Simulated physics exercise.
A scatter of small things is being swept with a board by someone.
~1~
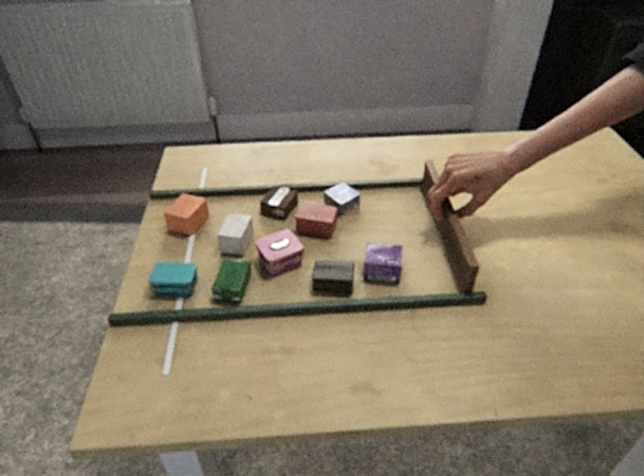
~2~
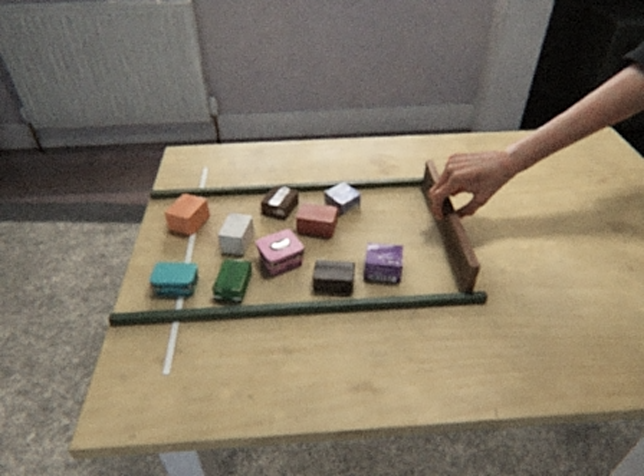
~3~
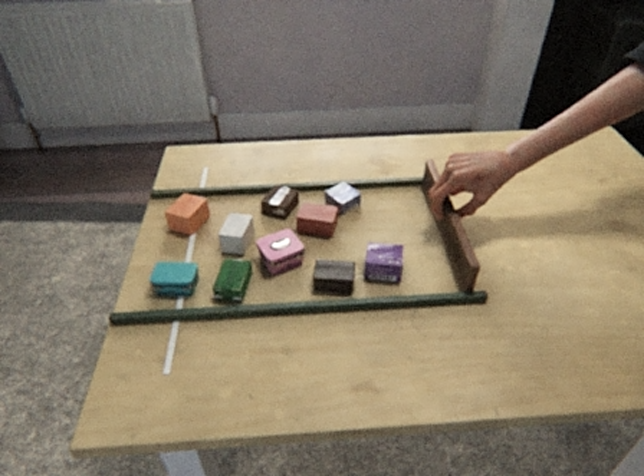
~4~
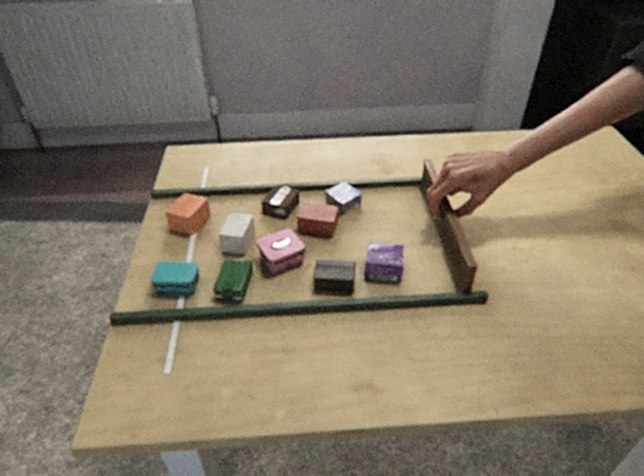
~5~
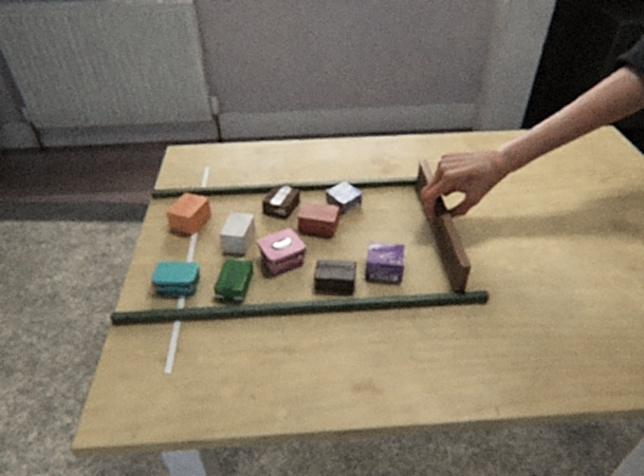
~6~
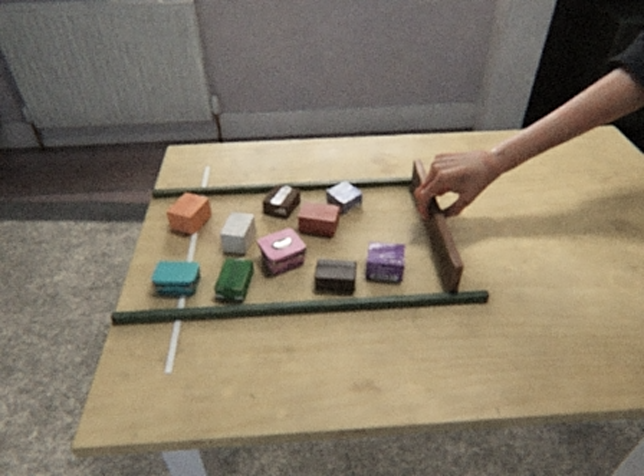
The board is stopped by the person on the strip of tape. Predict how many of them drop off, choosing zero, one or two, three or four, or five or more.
The edge claims three or four.
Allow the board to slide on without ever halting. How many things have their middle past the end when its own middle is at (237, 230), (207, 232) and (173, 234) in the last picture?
Taking the three positions in turn, the counts come to 1, 2 and 6.
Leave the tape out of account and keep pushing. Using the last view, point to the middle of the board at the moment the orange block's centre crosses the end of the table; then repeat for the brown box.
The middle is at (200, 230) when it's the orange block, and at (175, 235) when it's the brown box.
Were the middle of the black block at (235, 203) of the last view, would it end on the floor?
From that start, the object then does not stay.
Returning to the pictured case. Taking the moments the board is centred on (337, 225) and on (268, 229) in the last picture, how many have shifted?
Moved so far: 4, then 9.
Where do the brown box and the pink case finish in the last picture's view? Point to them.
Roughly (161, 201); the other one roughly (171, 250).
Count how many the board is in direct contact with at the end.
4.
Soon after, none off yet; orange block at rest near (190, 213); turquoise case at rest near (178, 279); green box at rest near (235, 279).
After that, none off yet; orange block at rest near (190, 213); turquoise case displaced about its own width near (136, 282); green box displaced about its own width near (171, 284).
In the end, the number that fall off is three or four; gone, green box, turquoise case and orange block.
